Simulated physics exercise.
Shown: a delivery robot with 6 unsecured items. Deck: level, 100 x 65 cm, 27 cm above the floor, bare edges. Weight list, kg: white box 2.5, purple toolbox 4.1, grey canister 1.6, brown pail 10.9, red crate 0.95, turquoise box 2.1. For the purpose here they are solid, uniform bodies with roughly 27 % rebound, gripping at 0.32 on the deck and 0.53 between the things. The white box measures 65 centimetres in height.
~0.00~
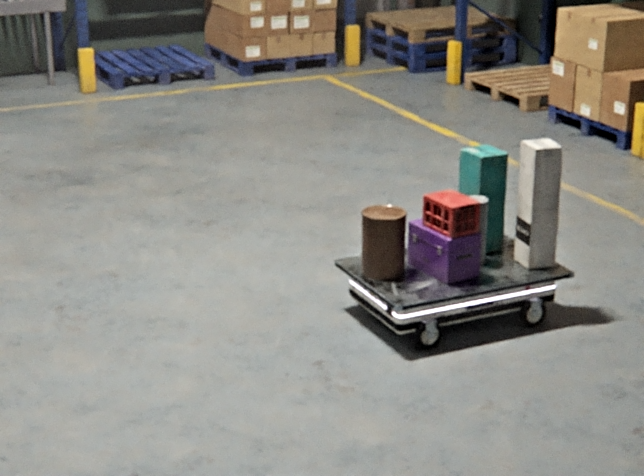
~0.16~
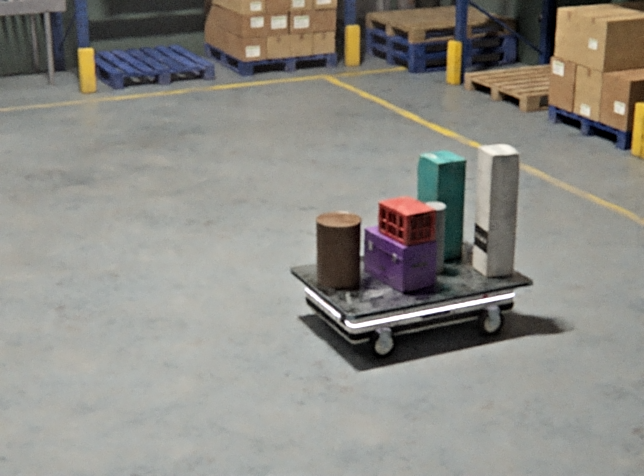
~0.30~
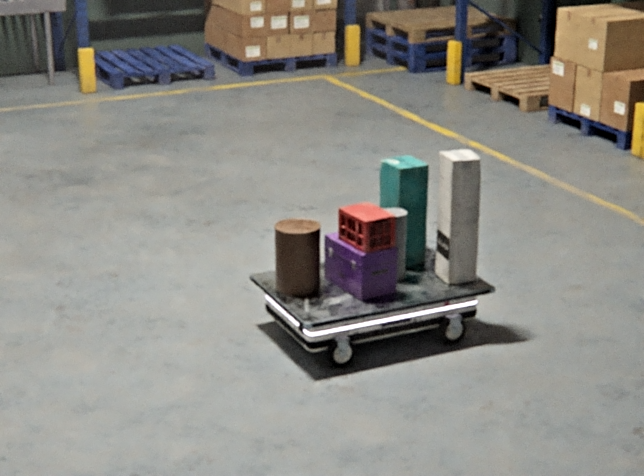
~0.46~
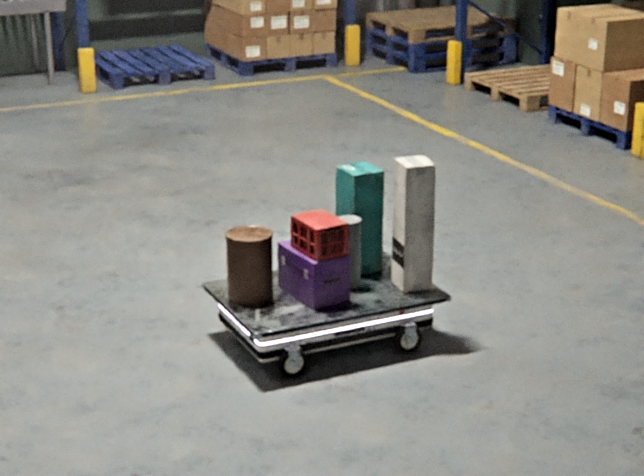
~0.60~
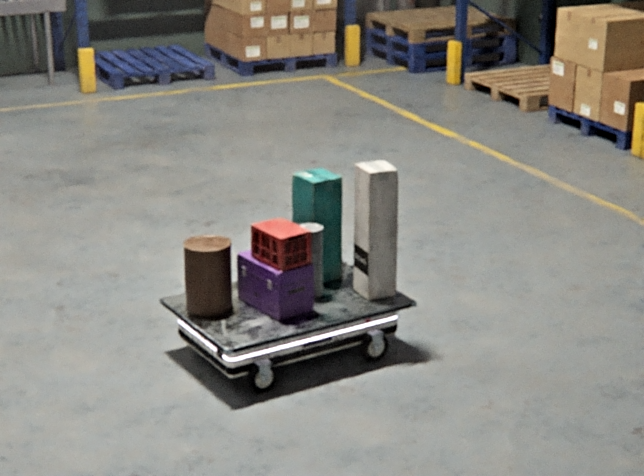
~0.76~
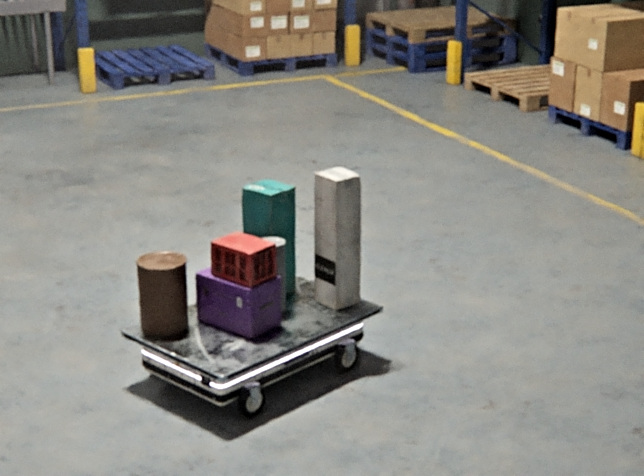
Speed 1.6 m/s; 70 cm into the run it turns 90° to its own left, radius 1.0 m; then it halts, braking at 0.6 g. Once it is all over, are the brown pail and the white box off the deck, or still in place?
The brown pail departs the deck; the white box never departs the deck.
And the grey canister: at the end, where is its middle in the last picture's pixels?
(332, 457).
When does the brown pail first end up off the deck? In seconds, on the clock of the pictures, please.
Roughly at the 0.9 s mark.
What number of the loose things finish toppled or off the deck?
2.
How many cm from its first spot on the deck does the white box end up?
58 cm.
After 1.16 s, cart has run 186 cm, turned 58°; brown pail now off the deck; red crate slid 13 cm; purple toolbox slid 11 cm.
After 1.76 s, cart has run 275 cm, turned 90°; white box slid 4 cm near (311, 353); red crate slid 16 cm; purple toolbox slid 14 cm.
After 2.16 s, cart has run 279 cm, turned 90°, stopped; white box leaning 50° near (353, 401); red crate slid 29 cm; grey canister leaning 8°.
At rest (3.7 s), off the deck, brown pail; tipped over on the deck, white box; not toppled but over 10 cm from the start, purple toolbox, grey canister, red crate and turquoise box.
